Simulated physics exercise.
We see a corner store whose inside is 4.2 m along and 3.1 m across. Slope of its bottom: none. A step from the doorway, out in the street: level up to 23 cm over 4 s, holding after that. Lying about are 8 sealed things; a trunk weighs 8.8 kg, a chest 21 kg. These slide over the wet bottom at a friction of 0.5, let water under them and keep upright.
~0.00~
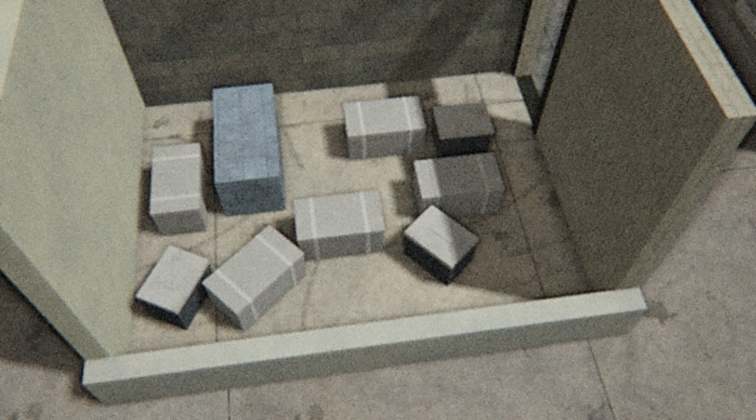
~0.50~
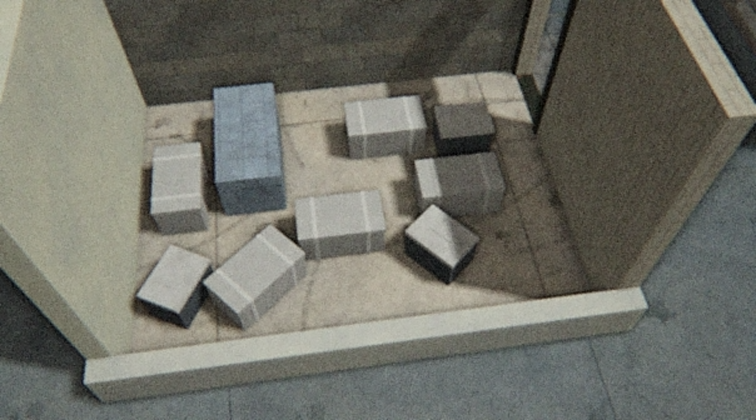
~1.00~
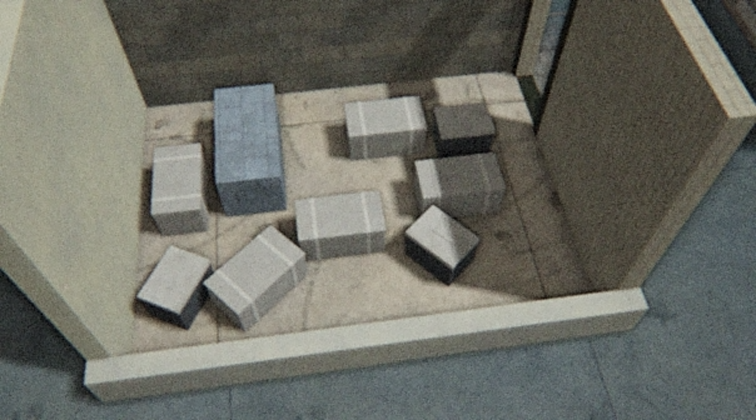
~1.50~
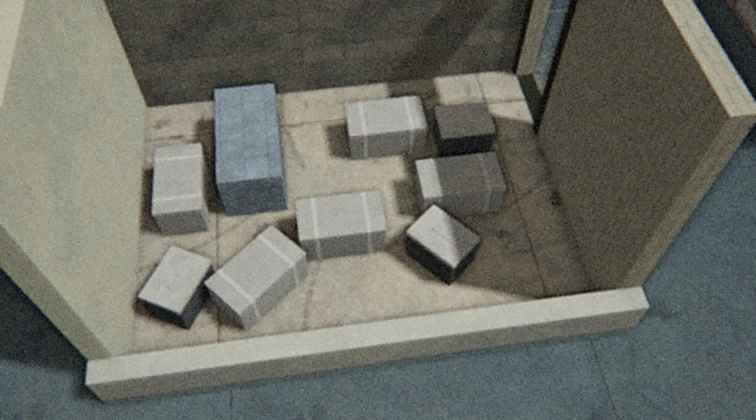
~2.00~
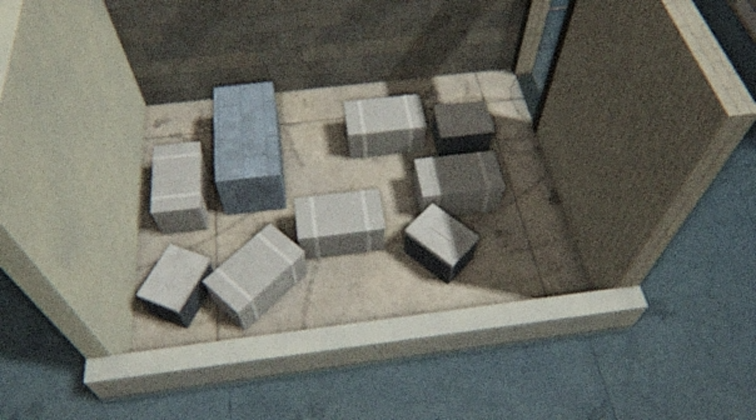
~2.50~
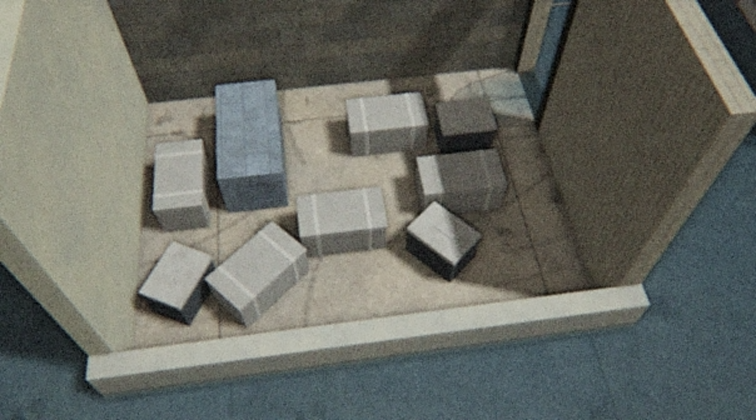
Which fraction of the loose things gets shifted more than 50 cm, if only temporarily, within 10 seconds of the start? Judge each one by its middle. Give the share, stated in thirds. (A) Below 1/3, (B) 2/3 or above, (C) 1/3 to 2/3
1/3 to 2/3 (C).
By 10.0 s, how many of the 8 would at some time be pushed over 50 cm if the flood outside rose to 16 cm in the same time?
It would come to 1 of them.
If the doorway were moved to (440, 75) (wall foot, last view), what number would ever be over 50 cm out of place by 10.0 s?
Result: 6 of them.
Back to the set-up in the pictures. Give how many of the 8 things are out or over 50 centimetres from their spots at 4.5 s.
I count 0 of them.
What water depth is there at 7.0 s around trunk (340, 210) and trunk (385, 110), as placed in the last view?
Depths: Near 3 cm, then near 3 cm.
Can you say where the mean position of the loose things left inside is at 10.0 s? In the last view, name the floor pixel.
Close to pixel (364, 236).
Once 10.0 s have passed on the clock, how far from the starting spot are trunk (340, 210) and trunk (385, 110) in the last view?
They've ended up 80 cm and 60 cm away, in that order.
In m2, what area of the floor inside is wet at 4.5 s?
At that time the wet patch spans about 4.5 m2.
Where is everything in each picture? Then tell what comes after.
A trunk at (459, 175) rests on the ground; a trunk at (254, 268) rests on the ground; water covers 0.0 m2; 0 of 8 have shifted, in the first frame.
A trunk at (459, 174) rests on the ground; a trunk at (255, 267) rests on the ground; 0.0 m2 under water; 0 of 8 have shifted, in the second frame.
A trunk at (460, 175), on the bottom; a trunk at (255, 268) rests on the ground; 0.0 m2 under water; 0 of 8 have shifted, in the third frame.
A trunk at (460, 174) rests on the ground; a trunk at (256, 268) rests on the ground; water covers 0.0 m2; 0 of 8 have shifted, in the fourth frame.
A trunk at (459, 173) rests on the ground; a trunk at (254, 266) rests on the ground; 0.0 m2 under water; 0 of 8 have shifted, in the fifth frame.
A trunk at (461, 171), on the bottom; a trunk at (256, 264) rests on the ground; water covers 0.5 m2; 0 of 8 have shifted, in the sixth frame.
After 3.5 s 0 of 8 are over 50 cm from their spots; 0 afloat.
After 4.5 s 0 of 8 are over 50 cm from their spots; 0 afloat.
After 7.0 s 2 of 8 are over 50 cm from their spots; 1 afloat.
After 10.0 s 3 of 8 are over 50 cm from their spots, and 3 have been at some point; 6 afloat.
